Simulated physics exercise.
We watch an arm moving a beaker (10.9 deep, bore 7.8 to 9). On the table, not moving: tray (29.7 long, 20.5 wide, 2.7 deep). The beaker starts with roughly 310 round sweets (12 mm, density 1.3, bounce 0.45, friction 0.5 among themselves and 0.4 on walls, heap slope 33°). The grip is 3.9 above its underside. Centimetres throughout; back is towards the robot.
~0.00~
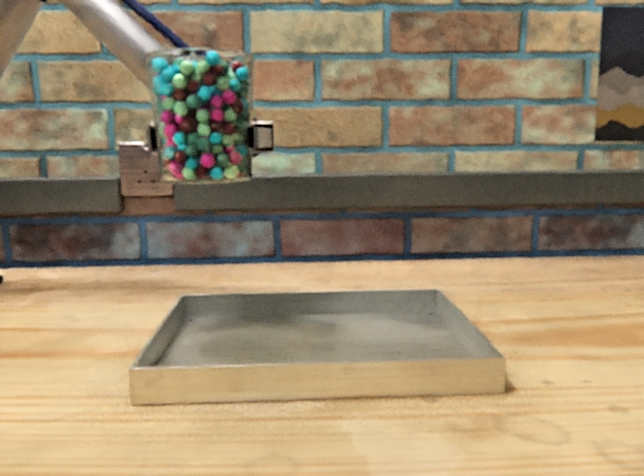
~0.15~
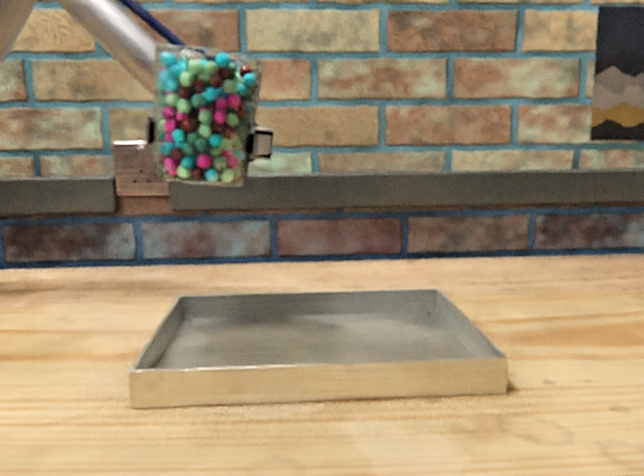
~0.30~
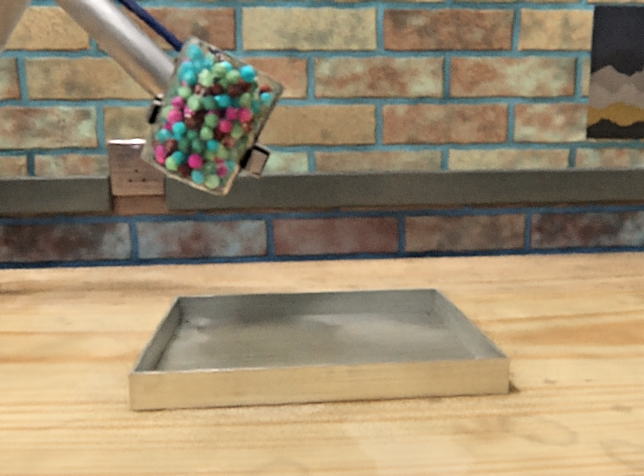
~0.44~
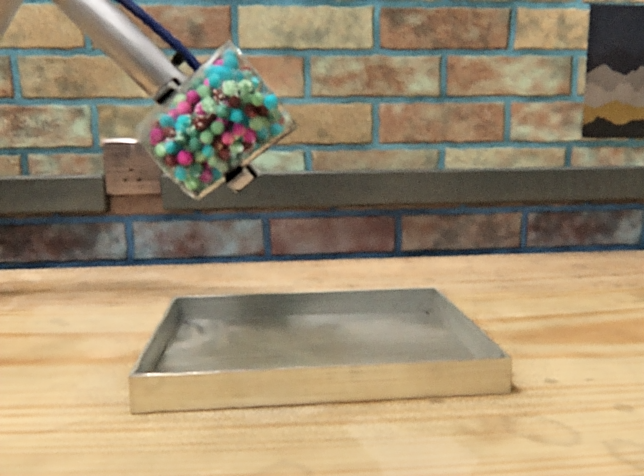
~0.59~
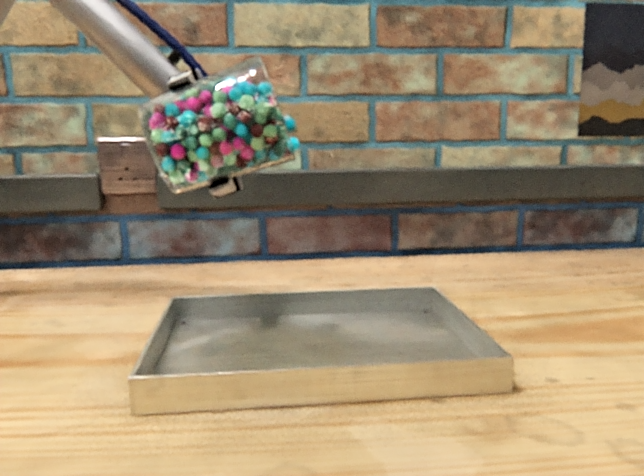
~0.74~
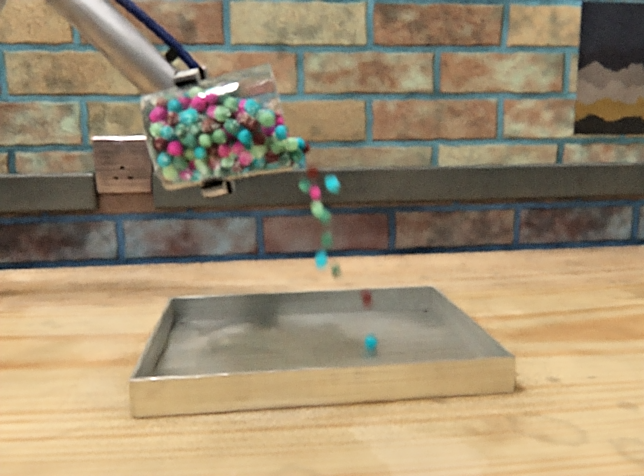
A robot arm tilted a clear beaker full of colourful little balls steadily over to the right above a metal tray, until a few tumbled over its lip and a couple reached the tray.
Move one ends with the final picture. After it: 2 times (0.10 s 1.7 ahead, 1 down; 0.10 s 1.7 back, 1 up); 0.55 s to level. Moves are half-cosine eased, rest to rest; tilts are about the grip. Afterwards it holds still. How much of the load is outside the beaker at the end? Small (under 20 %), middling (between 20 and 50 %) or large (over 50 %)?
Outside the beaker the share is middling, between 20 and 50 %.
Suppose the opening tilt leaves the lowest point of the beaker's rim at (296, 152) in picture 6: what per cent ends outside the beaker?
About 15 per cent.
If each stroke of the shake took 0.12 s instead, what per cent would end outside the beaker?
In that case some 25 per cent.
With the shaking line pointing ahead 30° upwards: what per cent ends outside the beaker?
Some 45 per cent.
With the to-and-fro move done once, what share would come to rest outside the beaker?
Then about 20 per cent.
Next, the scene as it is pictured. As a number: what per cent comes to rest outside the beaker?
Some 30 per cent.
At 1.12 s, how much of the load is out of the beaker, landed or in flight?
About 25 per cent by then.
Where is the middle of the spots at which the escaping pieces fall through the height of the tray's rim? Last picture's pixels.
Around (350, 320).
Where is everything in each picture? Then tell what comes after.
The first frame shows the beaker middle at (204, 121), level; upper third of the load around (202, 86), from x 160 to 245, top at y 60; 309 in the beaker.
The second frame shows the beaker middle at (205, 121), tilted 8° forward; upper third of the load around (205, 86), from x 165 to 250, top at y 60.
The third frame shows the beaker middle at (210, 122), tilted 27° forward; upper third of the load around (215, 90), from x 160 to 265, top at y 55.
The fourth frame shows the beaker middle at (215, 126), tilted 52° forward; upper third of the load around (226, 99), from x 155 to 275, top at y 60.
The fifth frame shows the beaker middle at (217, 130), tilted 71° forward; upper third of the load around (223, 109), from x 155 to 295, top at y 85.
The sixth frame shows the beaker middle at (217, 131), tilted 79° forward; upper third of the load around (213, 116), from x 155 to 370, top at y 90; 297 in the beaker, 2 in the tray, 10 in flight or on a rim.
After 1.12 s, tilted 79° forward, highest piece 23 above the table; 239 in the beaker, 56 in the tray, 14 in flight or on a rim.
After 1.50 s, tilted 21° forward, highest piece 27 above the table; 212 in the beaker, 95 in the tray, 2 in flight or on a rim.
After 1.89 s, level, highest piece 27 above the table; 212 in the beaker, 97 in the tray.
After 2.94 s, level, highest piece 27 above the table; 212 in the beaker, 97 in the tray.
In the end, 212 in the beaker, 97 in the tray. That is 31 % outside the beaker.
